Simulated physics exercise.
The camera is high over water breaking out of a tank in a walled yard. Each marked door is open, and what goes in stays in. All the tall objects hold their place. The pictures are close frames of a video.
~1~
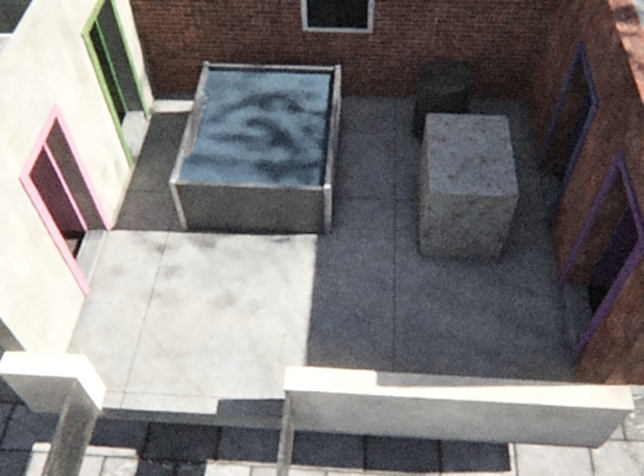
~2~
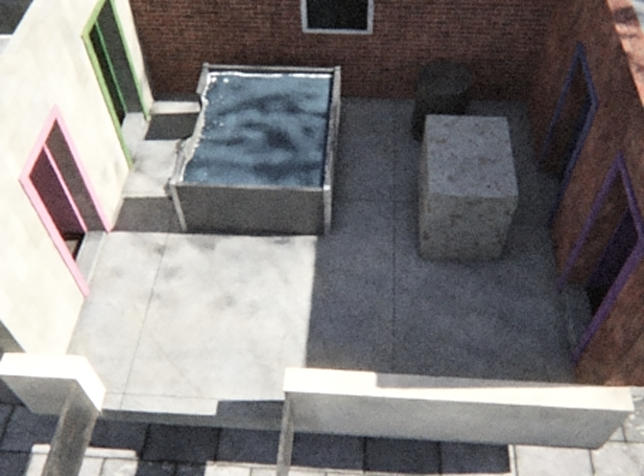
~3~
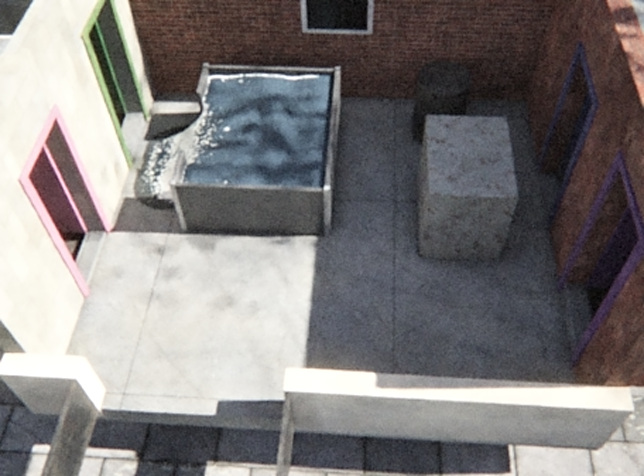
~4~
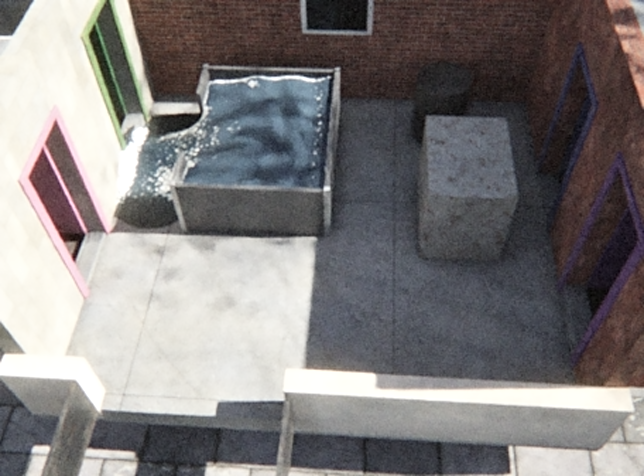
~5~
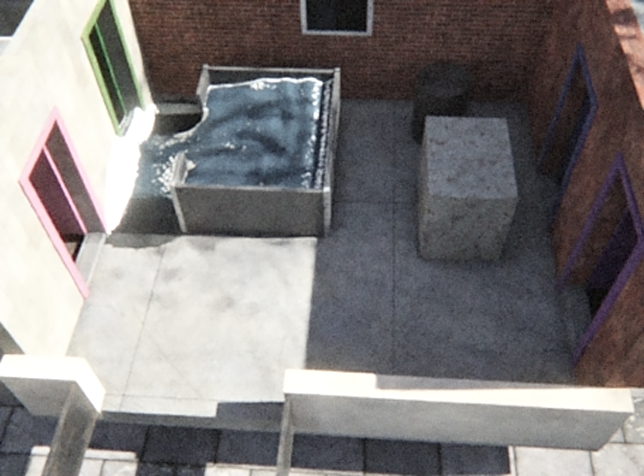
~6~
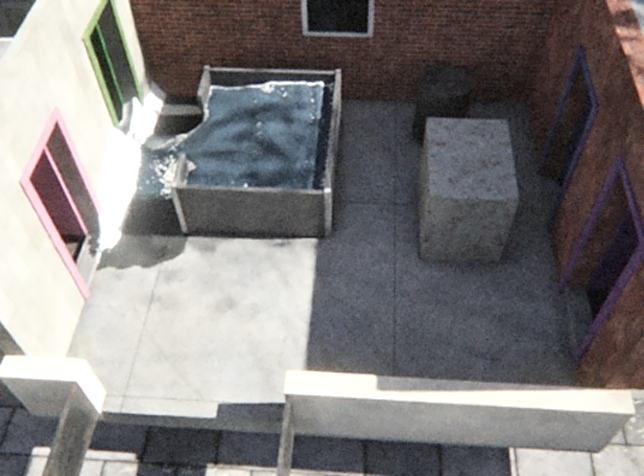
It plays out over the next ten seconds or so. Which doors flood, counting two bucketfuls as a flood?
The green door floods; the purple door holds within the limit; the pink door floods; the blue door holds within the limit.
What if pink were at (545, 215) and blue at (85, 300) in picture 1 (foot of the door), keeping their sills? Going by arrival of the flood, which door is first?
I say the green door.
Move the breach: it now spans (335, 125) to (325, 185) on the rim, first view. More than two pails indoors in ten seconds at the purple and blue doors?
Purple keeps below it; blue lets more in.
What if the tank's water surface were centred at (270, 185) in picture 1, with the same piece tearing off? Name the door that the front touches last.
It is the one in purple.
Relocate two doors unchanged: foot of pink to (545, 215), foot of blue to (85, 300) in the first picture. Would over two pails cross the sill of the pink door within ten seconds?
My reading: Pink stays under.
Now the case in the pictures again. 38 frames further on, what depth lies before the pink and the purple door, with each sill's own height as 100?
Near 120 and 20 in a hundred.
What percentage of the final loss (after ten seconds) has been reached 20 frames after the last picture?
About 55 per cent.
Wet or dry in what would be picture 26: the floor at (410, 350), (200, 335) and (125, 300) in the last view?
As listed: No water, wet, covered.
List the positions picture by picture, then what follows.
The first frame shows the tank at (262, 125) is whole and still.
In the second frame, the front is at a hidden place, out from the gap at (200, 150).
In the third frame, the front is at (155, 142), out from the gap at (200, 153).
In the fourth frame, the front is at (116, 209), out from the gap at (200, 155).
In the fifth frame, the front is at (107, 237), out from the gap at (200, 156).
In the sixth frame, the front is at (99, 263), out from the gap at (201, 155).
A moment on, water covers 25 % of the floor; the green door far over two buckets in, the purple door not reached, the pink door under two buckets in, the blue door not reached.
Next, water covers 40 % of the floor; the green door far over two buckets in, the purple door not reached, the pink door under two buckets in, the blue door not reached.
Then, water covers 55 % of the floor; the green door far over two buckets in, the purple door not reached, the pink door over two buckets in, the blue door not reached.
Later, water covers 85 % of the floor; the green door far over two buckets in, the purple door wet at the sill, nothing in, the pink door over two buckets in, the blue door wet at the sill, nothing in.
In the end, water covers 95 % of the floor; the green door far over two buckets in, the purple door wet at the sill, nothing in, the pink door over two buckets in, the blue door under two buckets in.
